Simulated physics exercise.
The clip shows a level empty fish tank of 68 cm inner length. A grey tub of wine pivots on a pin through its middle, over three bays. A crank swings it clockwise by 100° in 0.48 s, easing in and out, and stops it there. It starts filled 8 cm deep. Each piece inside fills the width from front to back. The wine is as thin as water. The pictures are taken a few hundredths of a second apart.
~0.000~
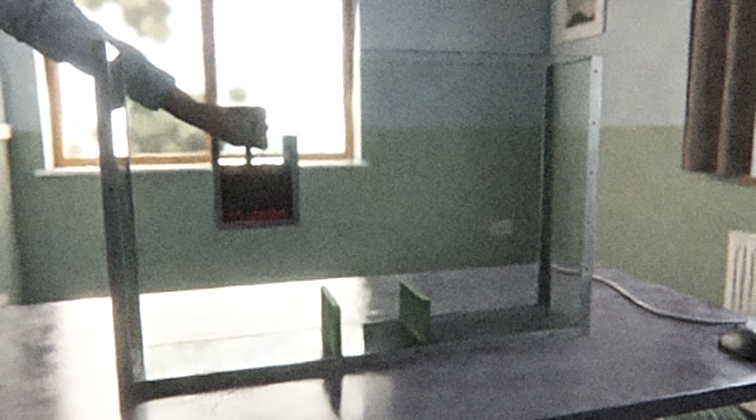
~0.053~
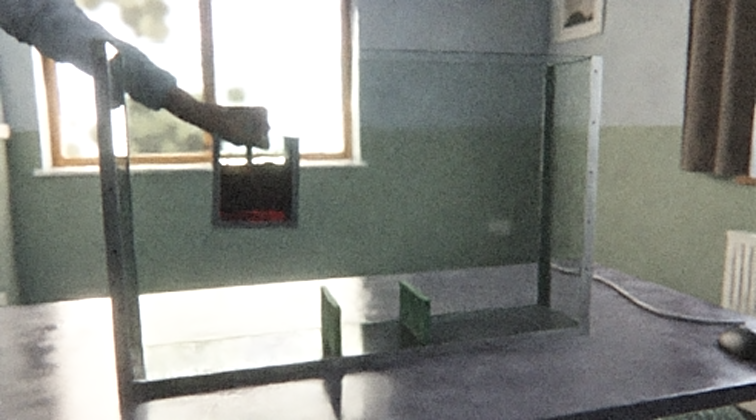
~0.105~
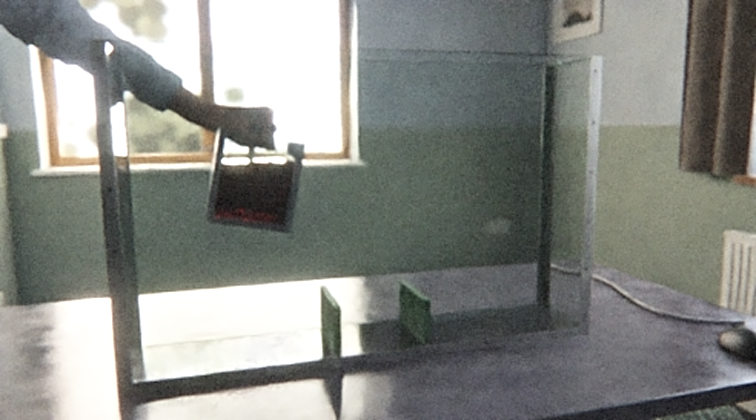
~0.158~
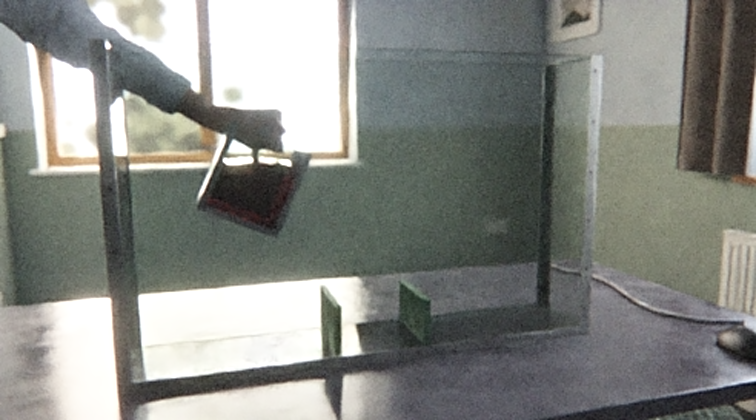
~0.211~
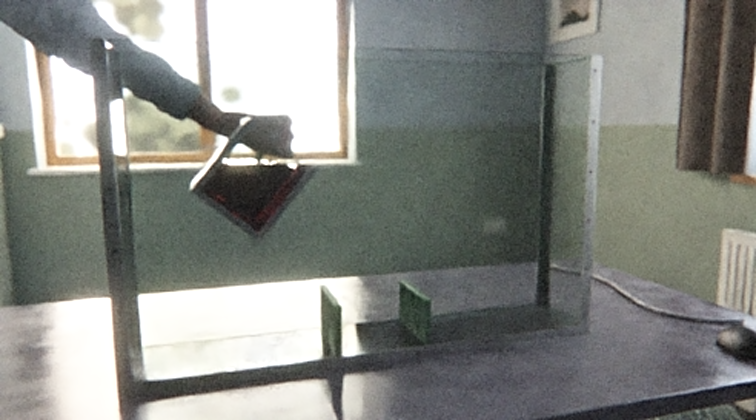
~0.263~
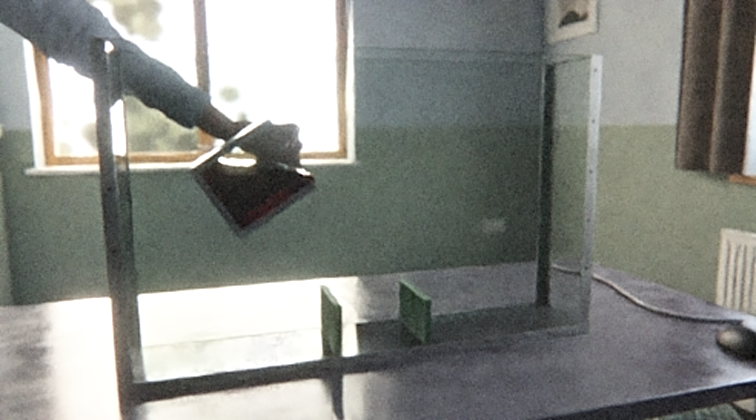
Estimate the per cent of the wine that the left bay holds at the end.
About 5 per cent.
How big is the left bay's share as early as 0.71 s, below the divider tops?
About 0 per cent.
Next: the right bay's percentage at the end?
Some 8 per cent.
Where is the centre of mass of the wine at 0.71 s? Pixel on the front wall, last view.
Around (363, 287).
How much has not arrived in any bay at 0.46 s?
About 90 per cent.
After 0.46 s 91 per cent has yet to come down; below, left 0, middle 9, right 0.
After 0.71 s 42 per cent has yet to come down; below, left 0, middle 58, right 0.
After 1.04 s 4 per cent has yet to come down; below, left 3, middle 86, right 7.
In the end the left bay holds 7, the middle 85 and the right 8 per cent.
